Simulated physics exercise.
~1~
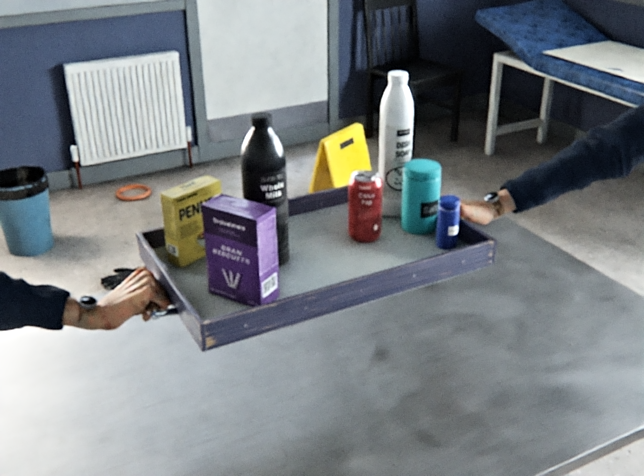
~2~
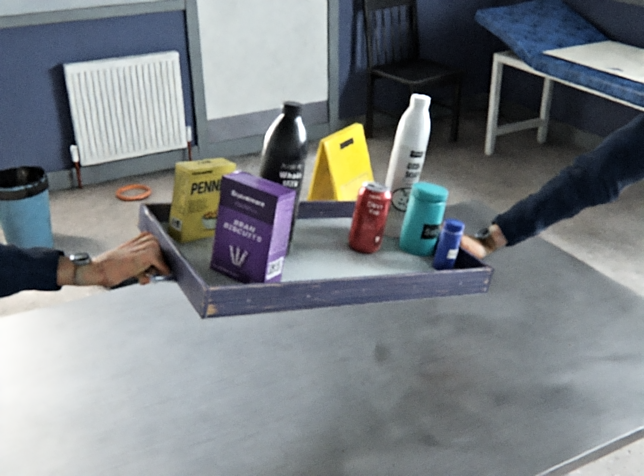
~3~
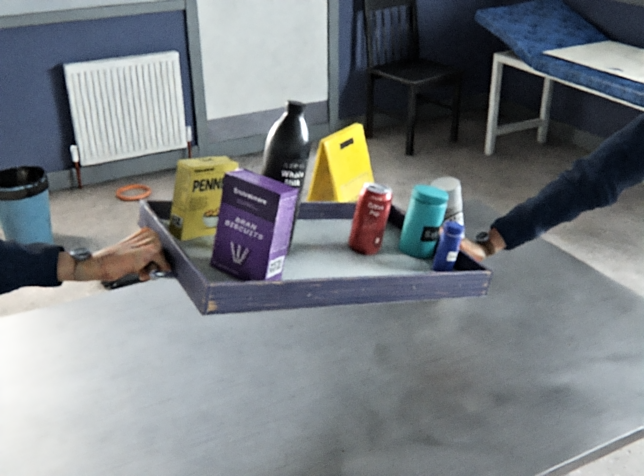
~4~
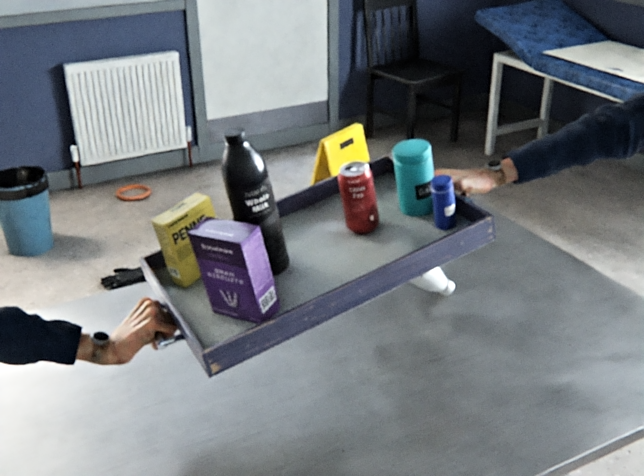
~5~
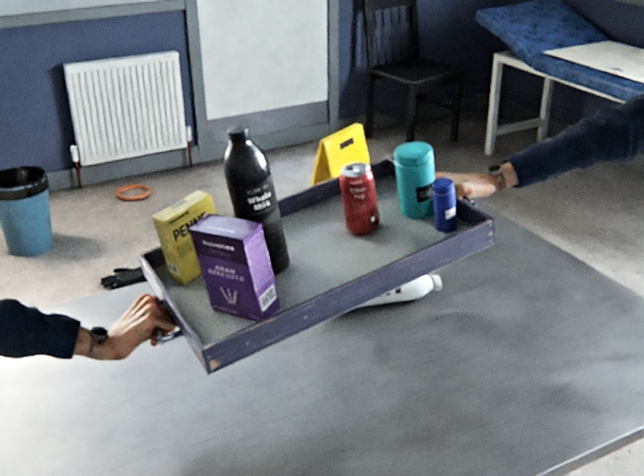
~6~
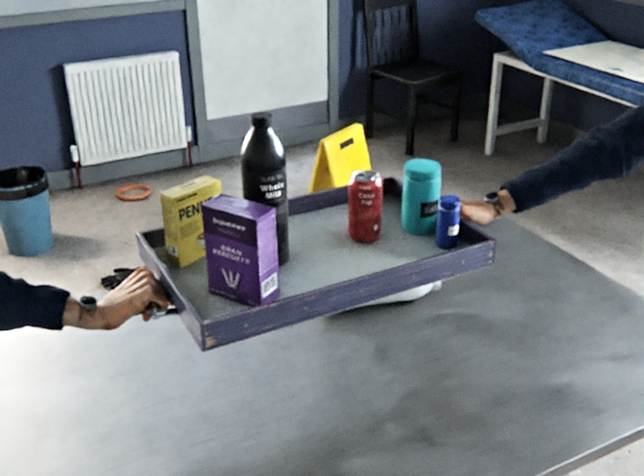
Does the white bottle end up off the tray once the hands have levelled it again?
Yes, the white bottle comes off the tray and ends up lying on its side beneath it.
